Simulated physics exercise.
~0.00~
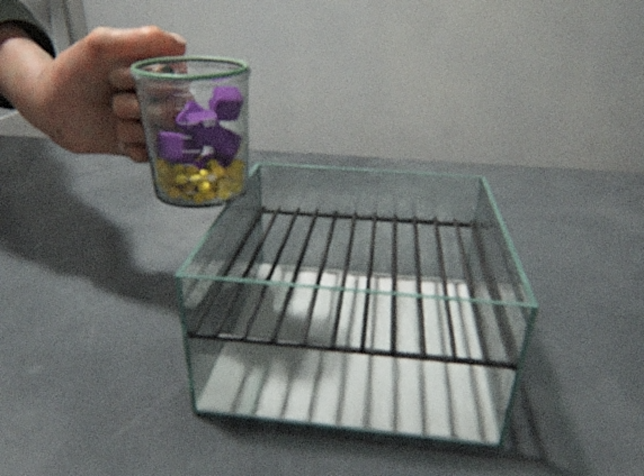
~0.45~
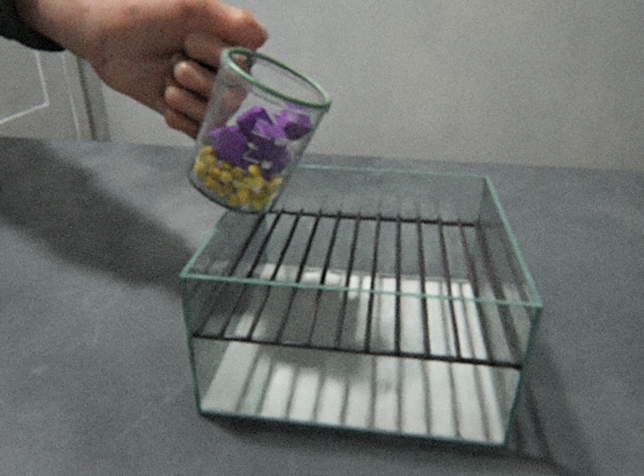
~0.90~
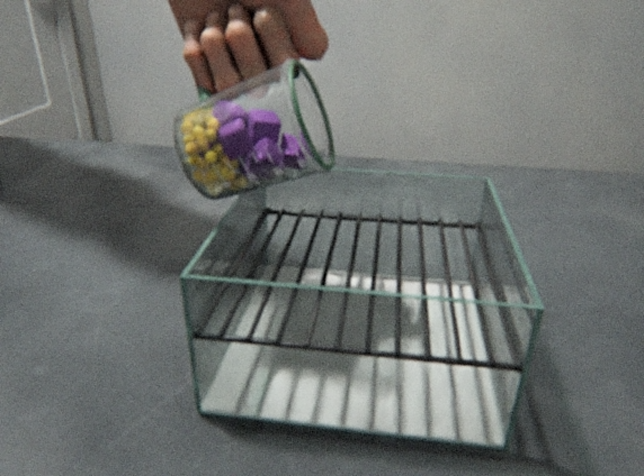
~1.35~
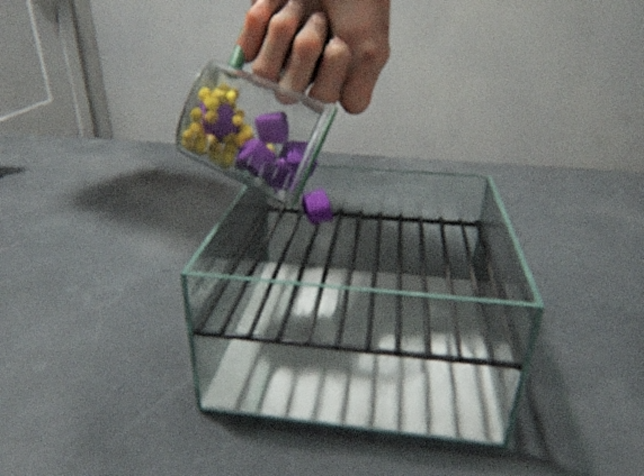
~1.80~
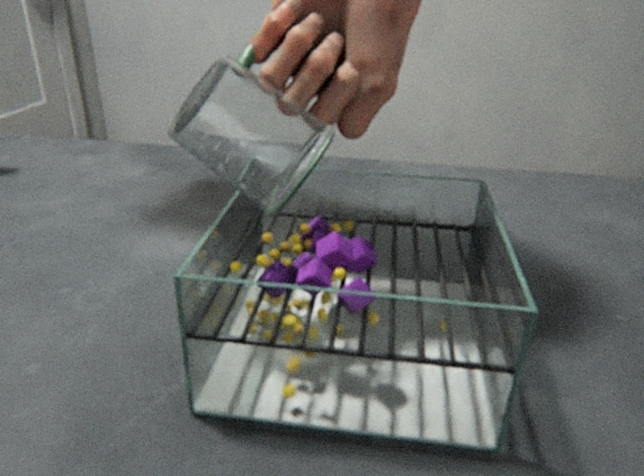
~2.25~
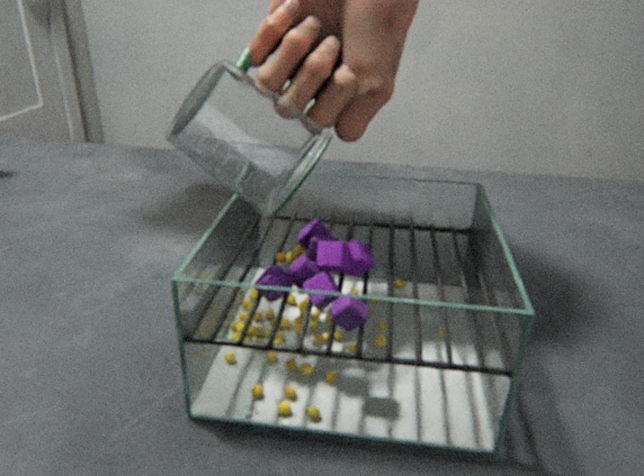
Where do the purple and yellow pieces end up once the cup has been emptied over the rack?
The purple pieces rest on top of the wires, while nearly all the yellow ones fall between them to the bottom of the box.
